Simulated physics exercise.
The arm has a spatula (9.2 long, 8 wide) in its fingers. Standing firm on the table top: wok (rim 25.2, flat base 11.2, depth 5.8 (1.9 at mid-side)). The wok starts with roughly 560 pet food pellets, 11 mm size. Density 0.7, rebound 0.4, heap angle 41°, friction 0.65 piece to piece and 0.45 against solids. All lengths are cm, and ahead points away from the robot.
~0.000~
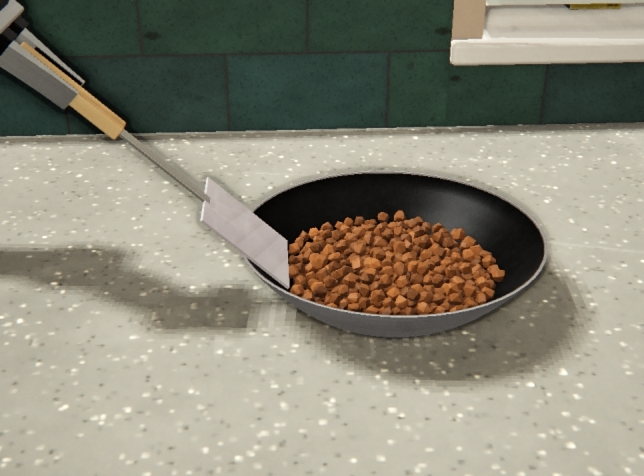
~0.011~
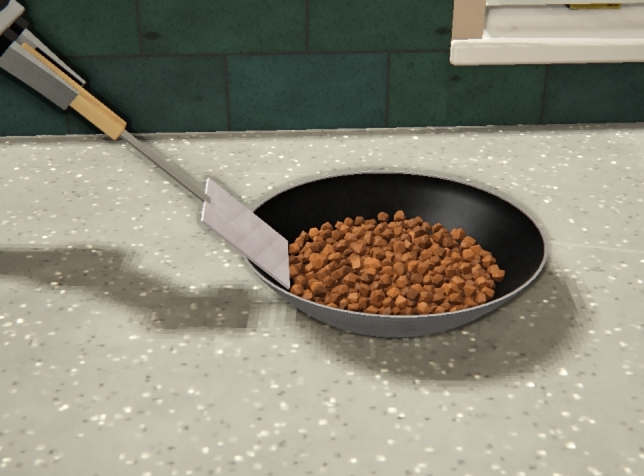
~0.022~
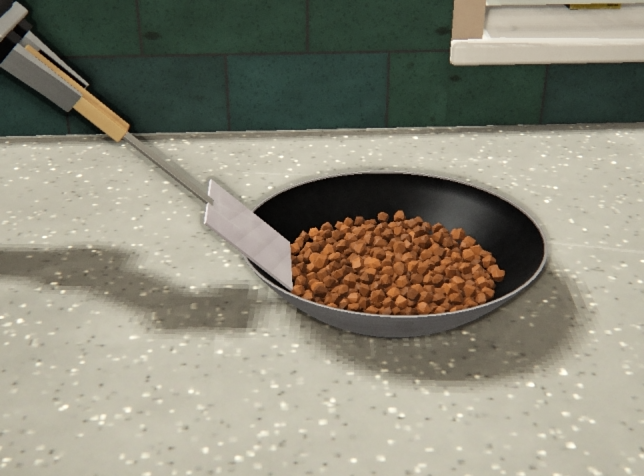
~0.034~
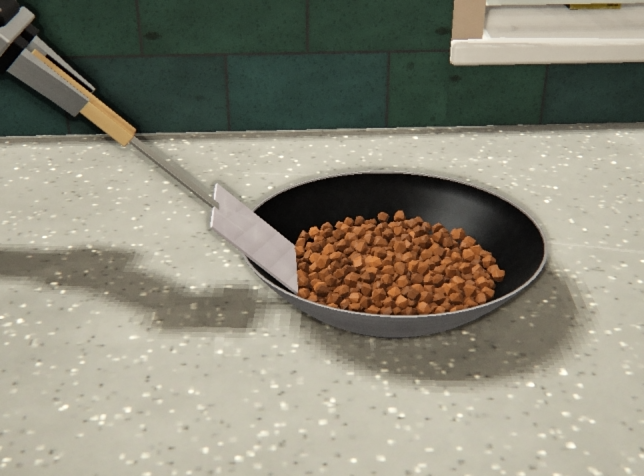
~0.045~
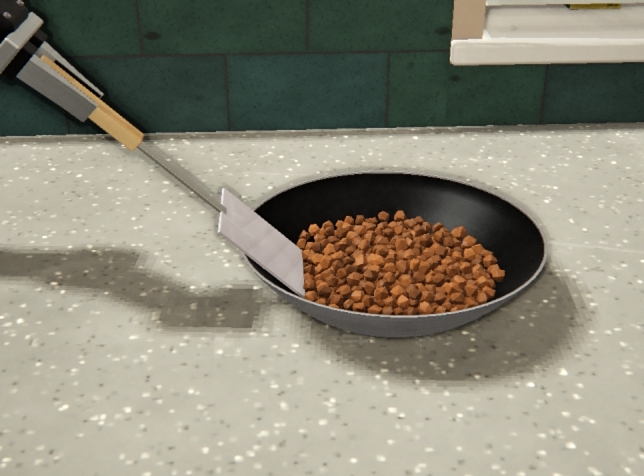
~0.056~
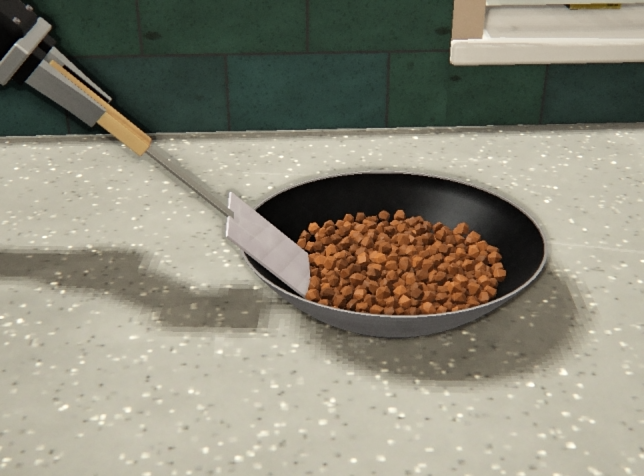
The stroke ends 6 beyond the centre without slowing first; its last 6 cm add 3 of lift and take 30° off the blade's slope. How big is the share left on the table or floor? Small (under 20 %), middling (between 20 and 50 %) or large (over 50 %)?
Share on the table or floor: Small (under 20 %).
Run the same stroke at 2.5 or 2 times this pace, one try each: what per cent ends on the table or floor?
About 25 and 25 per cent.
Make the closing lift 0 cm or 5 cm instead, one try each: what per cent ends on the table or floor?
About 5 and 5 per cent.
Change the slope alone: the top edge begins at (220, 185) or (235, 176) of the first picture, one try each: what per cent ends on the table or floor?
Some 10 and 10 per cent.
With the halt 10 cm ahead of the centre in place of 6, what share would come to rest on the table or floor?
It would be near 50 per cent.
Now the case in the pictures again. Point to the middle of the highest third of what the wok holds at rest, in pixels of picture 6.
Around (488, 236).
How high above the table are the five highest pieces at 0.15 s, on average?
About 5 cm.
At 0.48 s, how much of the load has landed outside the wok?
About 5 per cent.
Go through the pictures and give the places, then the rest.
The first picture shows spatula top edge at (204, 198), sloping 44°; upper third of the load around (392, 264), from x 290 to 500, top at y 215; 556 in the wok.
The second picture shows spatula top edge at (205, 198), sloping 44°; upper third of the load around (392, 264), from x 290 to 500, top at y 215.
The third picture shows spatula top edge at (208, 200), sloping 44°; upper third of the load around (393, 264), from x 290 to 500, top at y 215.
The fourth picture shows spatula top edge at (214, 204), sloping 44°; upper third of the load around (394, 263), from x 295 to 500, top at y 215.
The fifth picture shows spatula top edge at (221, 209), sloping 44°; upper third of the load around (396, 261), from x 300 to 500, top at y 215.
The sixth picture shows spatula top edge at (228, 213), sloping 44°; upper third of the load around (399, 259), from x 300 to 500, top at y 215; 556 in the wok.
By 0.15 s, sloping 44°, highest piece 6 above the table; 556 in the wok.
By 0.24 s, sloping 31°, highest piece 8 above the table; 551 in the wok, 5 on the blade or in flight.
By 0.48 s, sloping 14°, highest piece 8 above the table; 518 in the wok, 34 on the table or floor, 4 on the blade or in flight.
By 1.53 s, sloping 14°, highest piece 8 above the table; 517 in the wok, 39 on the table or floor.
Final count, 517 in the wok, 39 on the table or floor. That is 7 % on the table or floor.
